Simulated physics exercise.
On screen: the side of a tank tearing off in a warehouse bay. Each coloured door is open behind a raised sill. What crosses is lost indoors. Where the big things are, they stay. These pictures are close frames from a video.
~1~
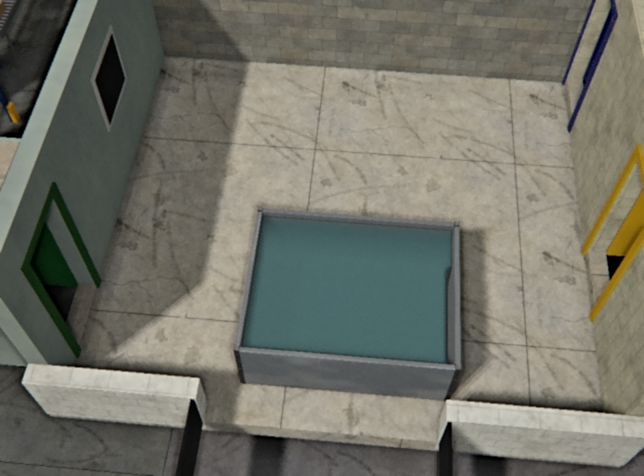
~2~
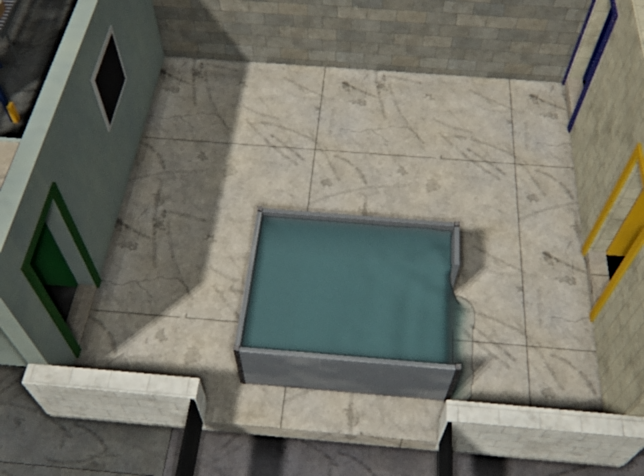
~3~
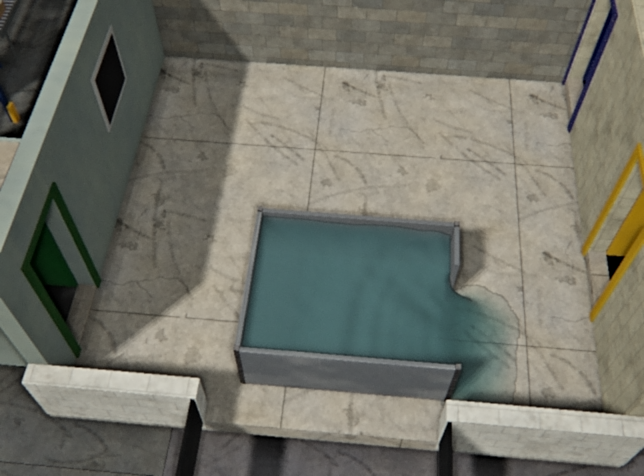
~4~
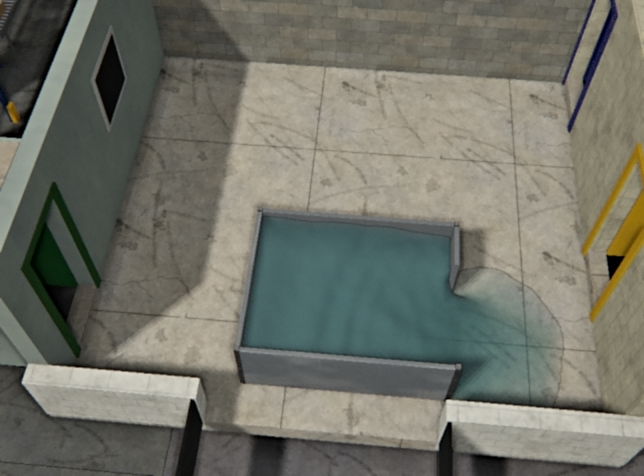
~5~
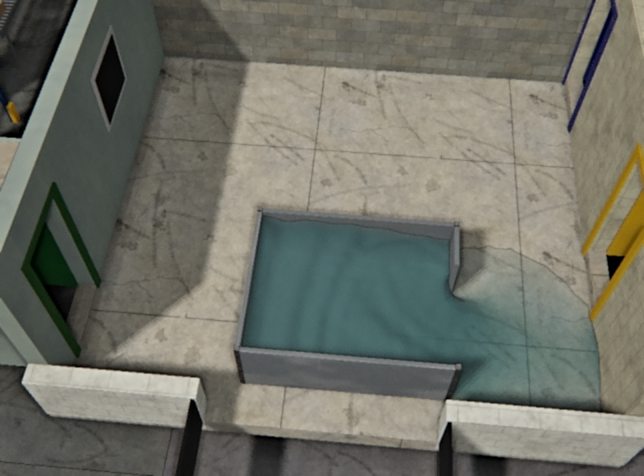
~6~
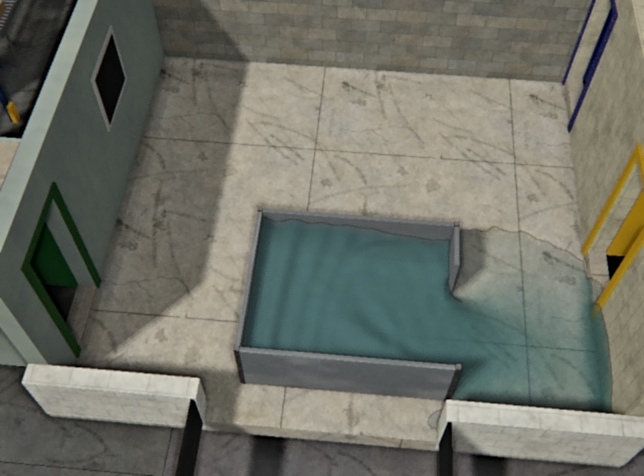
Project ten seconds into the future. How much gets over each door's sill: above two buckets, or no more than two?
The green door will let through no more than two buckets. The blue door will let through over two buckets. The yellow door will let through over two buckets.
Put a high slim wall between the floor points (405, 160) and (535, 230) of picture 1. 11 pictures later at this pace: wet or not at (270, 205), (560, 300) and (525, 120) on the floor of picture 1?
The first spot is untouched, the second swamped, the third swamped.
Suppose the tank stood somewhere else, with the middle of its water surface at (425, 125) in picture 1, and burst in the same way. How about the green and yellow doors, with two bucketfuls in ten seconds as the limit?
Per door - green: Overshoots; yellow: Overshoots.
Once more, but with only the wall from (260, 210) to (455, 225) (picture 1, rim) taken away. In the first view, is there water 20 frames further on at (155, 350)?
Untouched.
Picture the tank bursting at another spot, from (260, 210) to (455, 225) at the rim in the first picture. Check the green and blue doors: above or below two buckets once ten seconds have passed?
Looking at each: The green one admits more, while the blue one admits more.
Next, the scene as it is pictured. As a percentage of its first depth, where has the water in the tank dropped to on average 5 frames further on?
I make it 64 per cent.
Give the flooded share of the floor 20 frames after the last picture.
Roughly 50 percent, I reckon.
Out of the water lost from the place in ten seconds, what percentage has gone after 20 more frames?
Roughly 40 percent of it.
A moment on, water covers 15 % of the floor; the green door not reached, the blue door not reached, the yellow door over two buckets in.
Next, water covers 25 % of the floor; the green door not reached, the blue door wet at the sill, nothing in, the yellow door far over two buckets in.
Then, water covers 50 % of the floor; the green door not reached, the blue door under two buckets in, the yellow door far over two buckets in.
Later, water covers 75 % of the floor; the green door wet at the sill, nothing in, the blue door over two buckets in, the yellow door far over two buckets in.
In the end, water covers 100 % of the floor; the green door under two buckets in, the blue door far over two buckets in, the yellow door far over two buckets in.
